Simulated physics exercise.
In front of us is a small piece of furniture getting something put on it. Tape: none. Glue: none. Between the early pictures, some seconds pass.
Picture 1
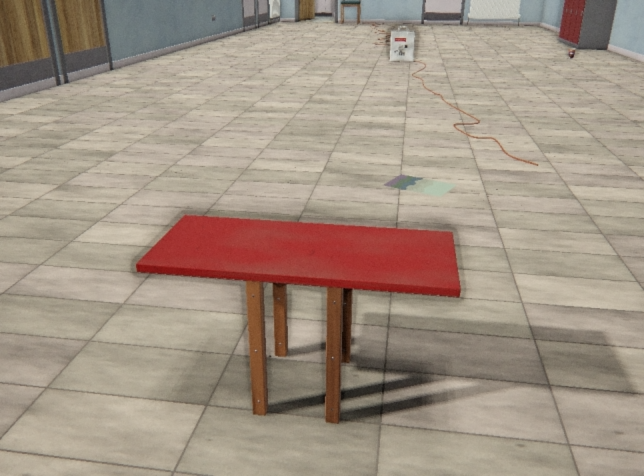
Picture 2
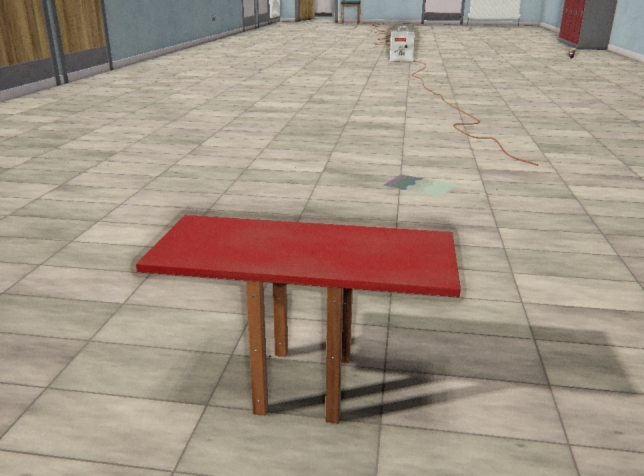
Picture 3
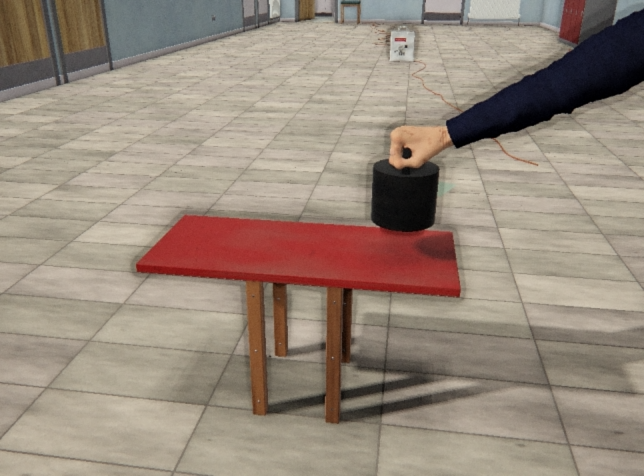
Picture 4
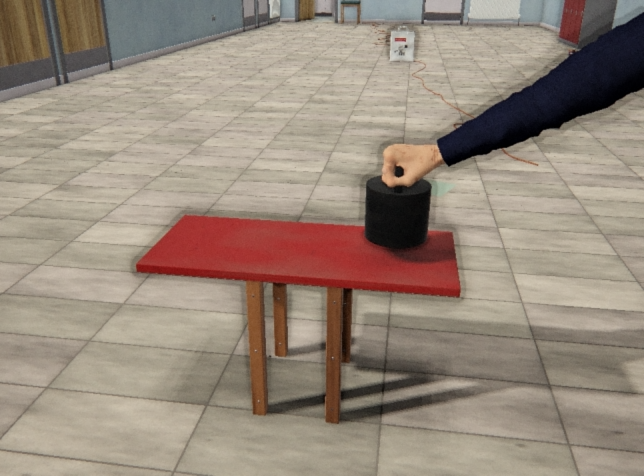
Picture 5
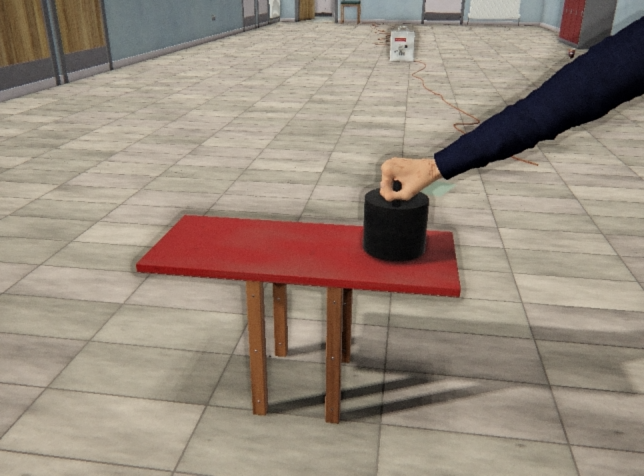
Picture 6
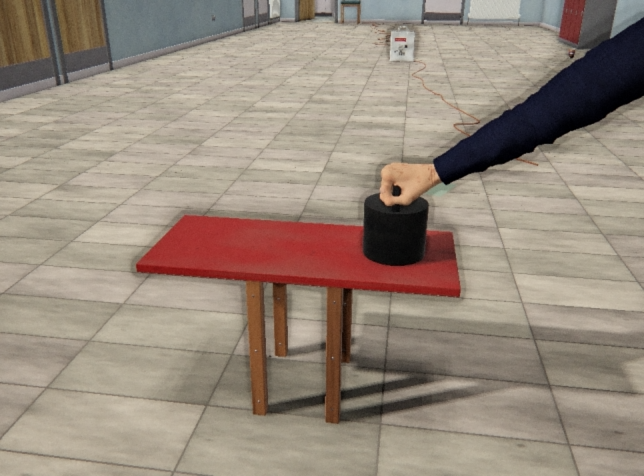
The footage shows a small red table with wooden legs standing alone on a tiled floor, then a dark-sleeved arm enters from the right and lowers a black cylindrical object onto the right side of the tabletop, still gripping it.
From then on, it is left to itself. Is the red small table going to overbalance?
In the end the red small table tips up.
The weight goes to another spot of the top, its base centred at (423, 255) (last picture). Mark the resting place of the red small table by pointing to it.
It settles around (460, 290).
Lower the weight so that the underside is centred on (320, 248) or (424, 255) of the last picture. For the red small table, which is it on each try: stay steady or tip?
One after another: It stays put; falls over.
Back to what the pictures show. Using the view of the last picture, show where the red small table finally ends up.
Roughly at (459, 295).
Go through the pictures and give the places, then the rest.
The first frame shows red small table (304, 251).
The second frame shows red small table (304, 251).
The third frame shows still on the way; red small table (304, 251); weight (405, 194).
The fourth frame shows still on the way; red small table (304, 251); weight (397, 210).
The fifth frame shows still on the way; red small table (304, 251); weight (395, 223).
The sixth frame shows in place, still held; red small table (304, 251); weight (395, 228).
Then, 0.46 s past the last view, red small table leaning 25° off how it started near (378, 253).
Finally, the red small table goes over, near (459, 295).
